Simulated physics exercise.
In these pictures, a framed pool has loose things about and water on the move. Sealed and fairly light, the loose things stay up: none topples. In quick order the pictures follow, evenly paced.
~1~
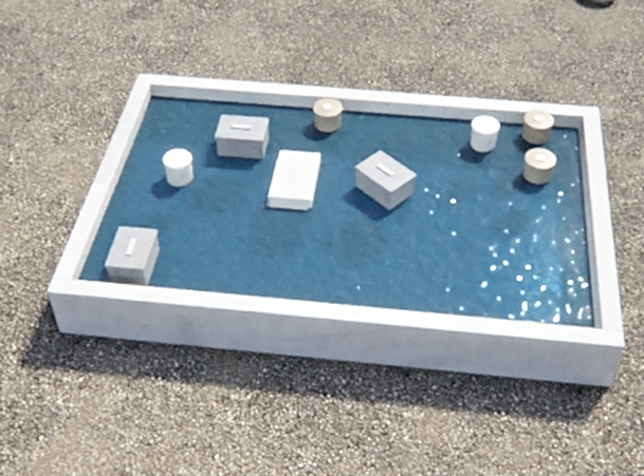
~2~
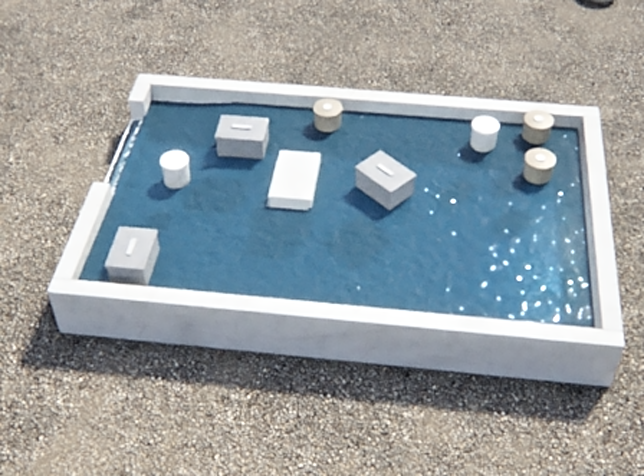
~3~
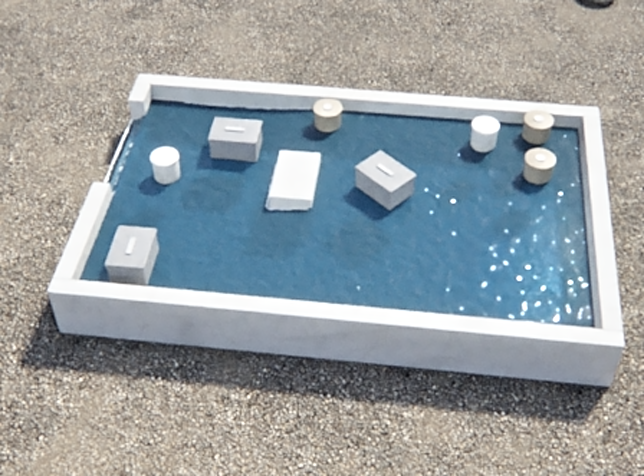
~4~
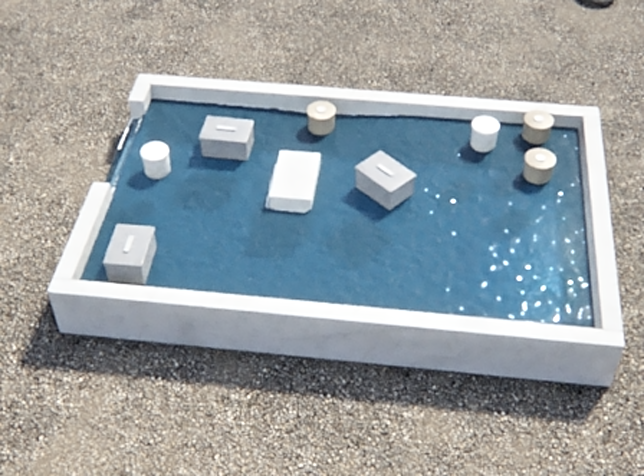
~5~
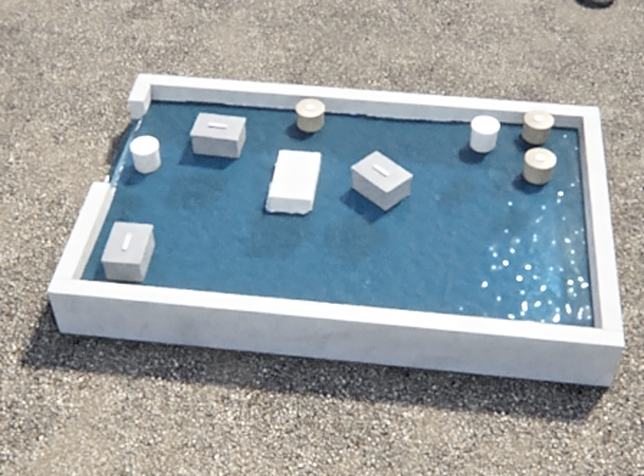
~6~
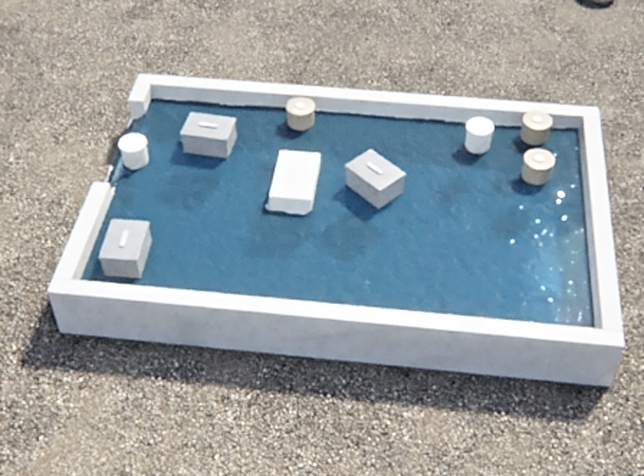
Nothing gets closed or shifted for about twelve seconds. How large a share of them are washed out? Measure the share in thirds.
Middle band.
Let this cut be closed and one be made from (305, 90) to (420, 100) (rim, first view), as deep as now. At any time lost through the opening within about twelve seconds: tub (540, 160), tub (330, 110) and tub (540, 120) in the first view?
Taking them as listed: Never leaves, exits, never leaves.
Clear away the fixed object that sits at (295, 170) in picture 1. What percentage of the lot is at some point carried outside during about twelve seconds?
About 20%.
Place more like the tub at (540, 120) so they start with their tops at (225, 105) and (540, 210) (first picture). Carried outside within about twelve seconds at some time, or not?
Following the list, the first is escaping and the second is never leaving.
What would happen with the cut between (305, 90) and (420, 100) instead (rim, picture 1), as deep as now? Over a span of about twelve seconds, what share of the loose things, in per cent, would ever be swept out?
That would be near 50 per cent of the things.
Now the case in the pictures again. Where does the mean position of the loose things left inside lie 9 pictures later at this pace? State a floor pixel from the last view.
I'd put it roughly at (370, 187).
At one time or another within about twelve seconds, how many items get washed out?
I make it 3.
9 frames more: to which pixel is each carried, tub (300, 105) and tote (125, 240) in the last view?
About (226, 107) and (116, 211).
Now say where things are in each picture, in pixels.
In the first picture, a pail at (177, 159) floats; a tote at (242, 128) floats; 0 of 8 have shifted.
In the second picture, a pail at (174, 160), afloat; a tote at (242, 128) floats; 0 of 8 have shifted.
In the third picture, a pail at (164, 156) floats, close to its start; a tote at (235, 130) floats, close to its start; 2 of 8 have shifted.
In the fourth picture, a pail at (155, 151), afloat, close to its start; a tote at (227, 129) floats, close to its start; 3 of 8 have shifted.
In the fifth picture, a pail at (144, 146), afloat, a stride from its start; a tote at (218, 126), afloat, close to its start; 4 of 8 have shifted.
In the sixth picture, a pail at (132, 143) floats, a stride from its start; a tote at (208, 126), afloat, close to its start; 5 of 8 have shifted.
A moment on, 1 of 8 are out; 7 afloat.
Next, 2 of 8 are out; 6 afloat.
Later, 2 of 8 are out; 6 afloat.
In the end, 3 of 8 are out; 5 afloat.
